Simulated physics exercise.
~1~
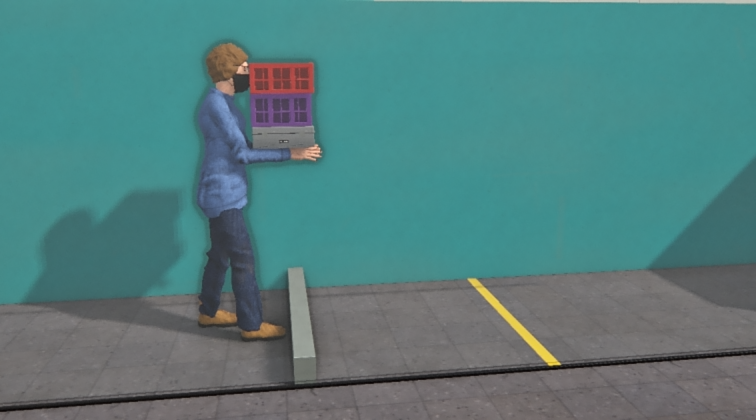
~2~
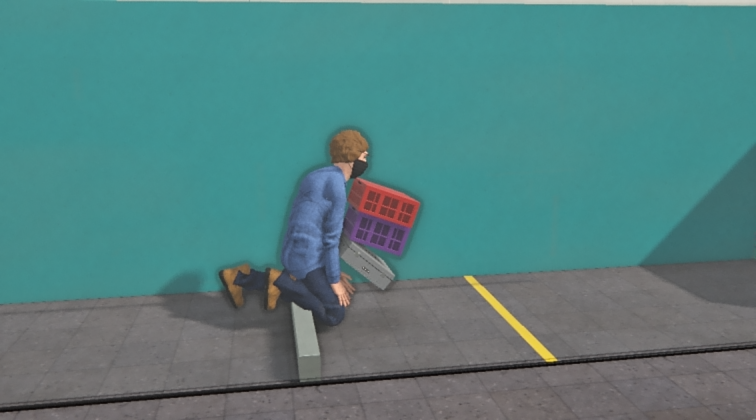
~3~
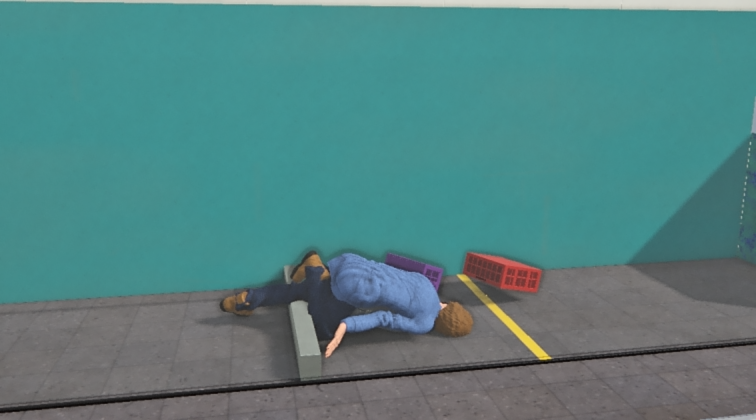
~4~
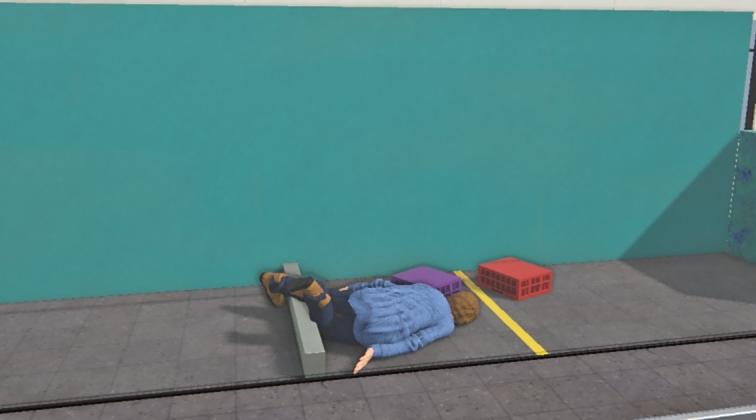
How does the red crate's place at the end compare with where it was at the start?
At the start the red crate is on top of the pile in the porter's arms, to the left of the yellow line. At the end it lies on the ground to the right of the line.
Masked porter carrying stacked crates, dropping to the knees and collapsing over a low rail, the red crate landing past the yellow line.
